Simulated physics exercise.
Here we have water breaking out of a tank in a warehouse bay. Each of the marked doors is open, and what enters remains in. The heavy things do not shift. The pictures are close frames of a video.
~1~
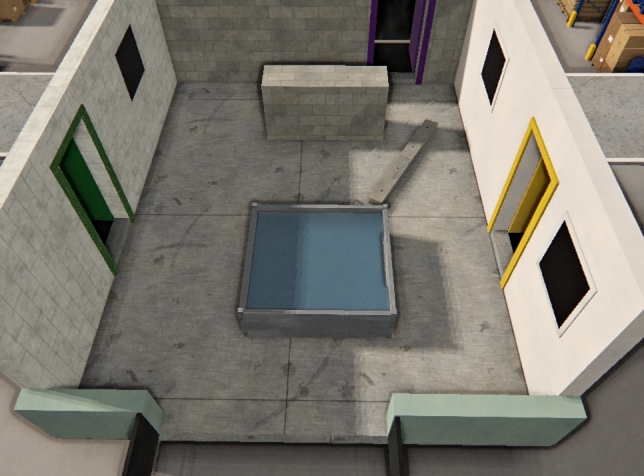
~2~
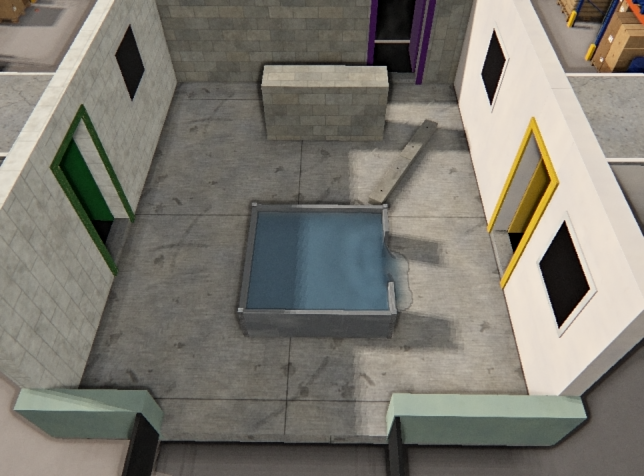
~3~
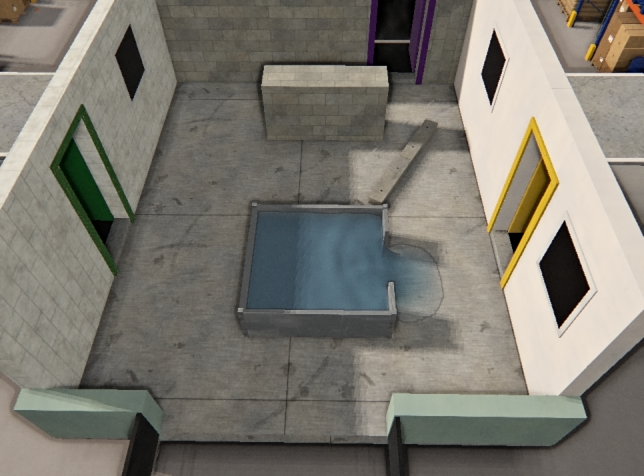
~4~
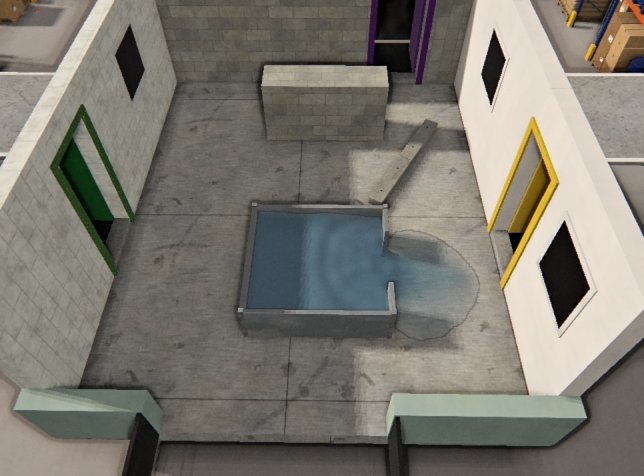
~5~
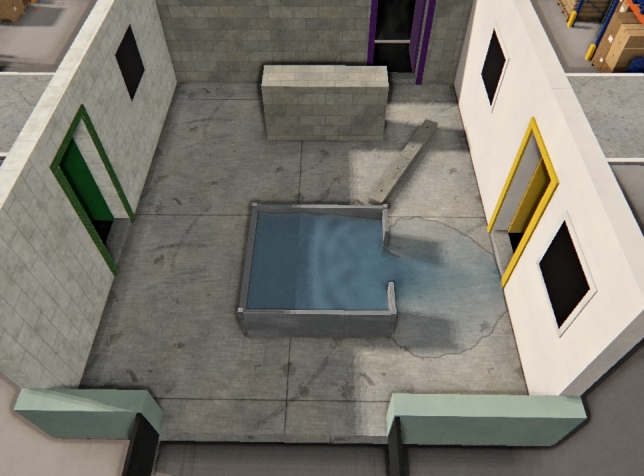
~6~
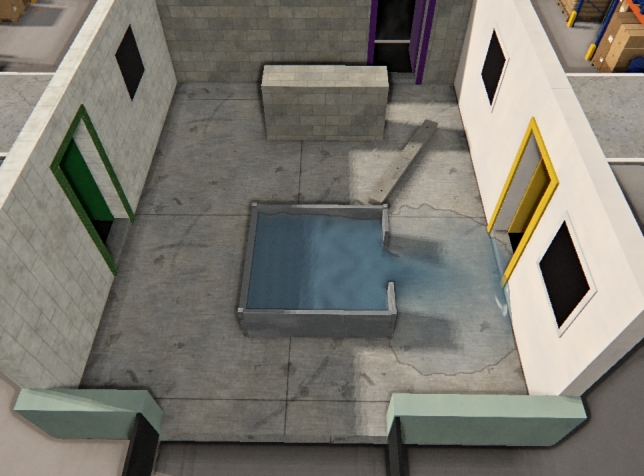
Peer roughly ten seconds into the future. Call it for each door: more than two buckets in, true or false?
Purple door false, green door false, yellow door true.
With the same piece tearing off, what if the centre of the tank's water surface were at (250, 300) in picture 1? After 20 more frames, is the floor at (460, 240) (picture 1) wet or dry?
Verdict: Under water.
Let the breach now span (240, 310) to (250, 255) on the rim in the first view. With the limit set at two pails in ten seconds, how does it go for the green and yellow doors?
Here's how I see it: The green door crosses the line and the yellow door doesn't reach it.
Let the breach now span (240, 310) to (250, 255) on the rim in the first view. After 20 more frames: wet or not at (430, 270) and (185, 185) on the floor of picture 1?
In order - first: Not reached, second: Drenched.
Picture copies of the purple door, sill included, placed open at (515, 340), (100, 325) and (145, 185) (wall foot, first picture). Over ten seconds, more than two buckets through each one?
First tops the limit, then falls short, then falls short.
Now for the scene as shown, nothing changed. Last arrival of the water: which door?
It would be the green-painted one.
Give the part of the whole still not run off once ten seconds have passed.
Near 78 in a hundred.
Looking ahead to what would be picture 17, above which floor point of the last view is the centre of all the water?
Near pixel (378, 283).
A moment on, water covers 15 % of the floor; the purple door not reached, the green door not reached, the yellow door over two buckets in.
Next, water covers 20 % of the floor; the purple door not reached, the green door not reached, the yellow door far over two buckets in.
Then, water covers 35 % of the floor; the purple door wet at the sill, nothing in, the green door not reached, the yellow door far over two buckets in.
Later, water covers 50 % of the floor; the purple door wet at the sill, nothing in, the green door wet at the sill, nothing in, the yellow door far over two buckets in.
In the end, water covers 80 % of the floor; the purple door wet at the sill, nothing in, the green door wet at the sill, nothing in, the yellow door far over two buckets in.
